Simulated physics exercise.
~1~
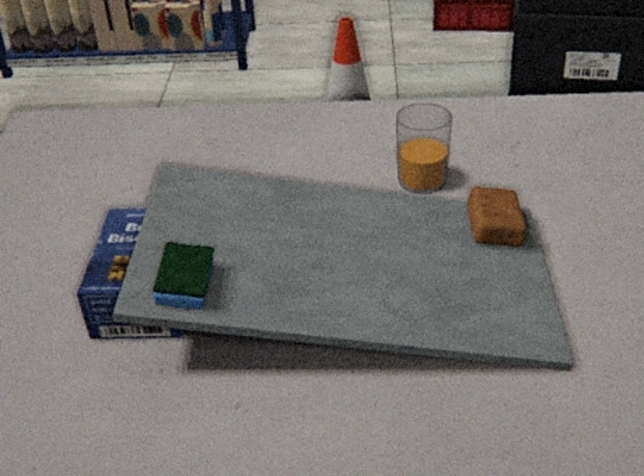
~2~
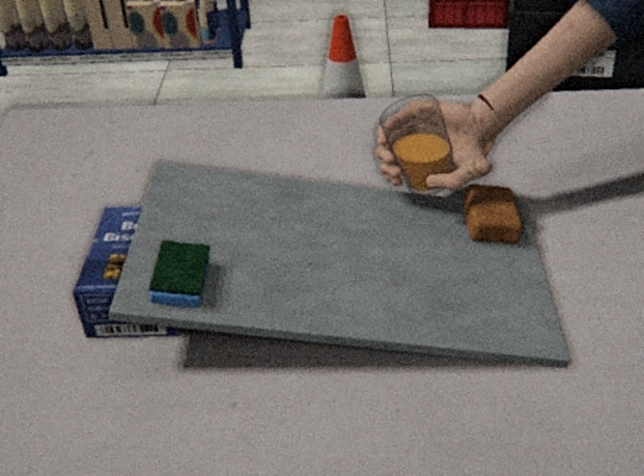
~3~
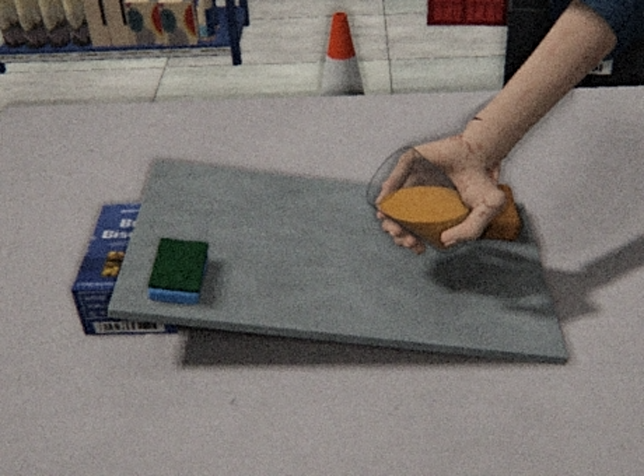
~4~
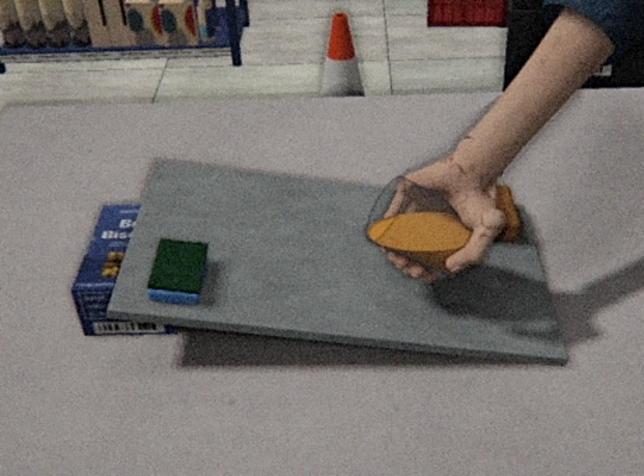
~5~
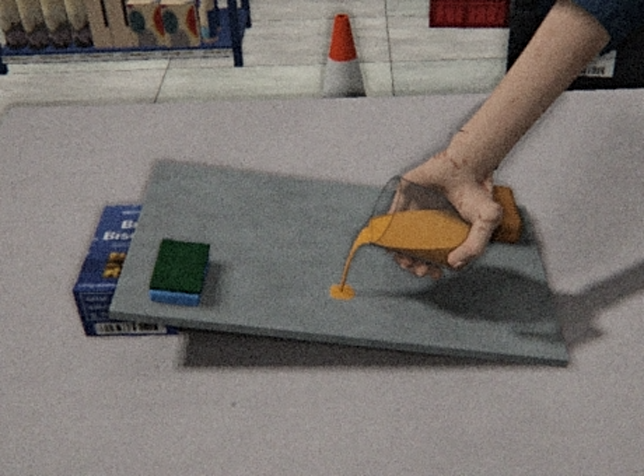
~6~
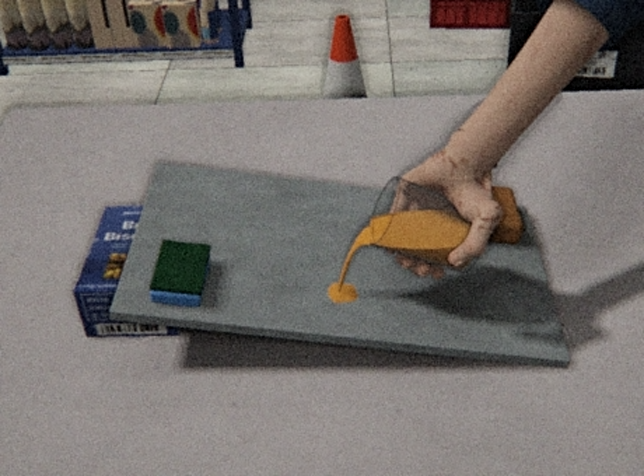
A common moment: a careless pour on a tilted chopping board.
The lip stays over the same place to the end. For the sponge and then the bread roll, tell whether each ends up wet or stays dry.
Sponge: Stays dry; bread roll: Stays dry.
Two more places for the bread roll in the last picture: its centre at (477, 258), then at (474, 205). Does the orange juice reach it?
Place one: It is overrun; place two: It is left alone.
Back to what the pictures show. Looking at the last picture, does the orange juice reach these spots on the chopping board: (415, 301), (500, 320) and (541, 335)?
Taking them in order, I'd say covered, covered and covered.
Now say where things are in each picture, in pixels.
The first frame shows the chopping board slopes down to the right; tumbler (423, 148) about half full; sponge (184, 276); bread roll (496, 216).
The second frame shows tumbler about half full, surface at (422, 148); sponge (180, 275).
The third frame shows tumbler (423, 201) tipped 45° with all of its load; bread roll (491, 210).
The fourth frame shows the chopping board slopes down to the right; tumbler (425, 228) tipped 55° with all of its load; sponge (178, 272).
The fifth frame shows the first of it lands; tumbler (426, 226) tipped 65° with all of its load; bread roll (492, 213).
The sixth frame shows the first of it lands; tumbler (426, 226) tipped 65° with nearly all of its load; sponge (181, 274); bread roll (493, 213).
Next, it runs down to the right; the sponge is clear of it; the bread roll is clear of it.
After that, it runs down to the right and off the end; the sponge is clear of it; the bread roll is clear of it.
Finally, it runs down to the right and off the end; the sponge is clear of it; the bread roll is clear of it.
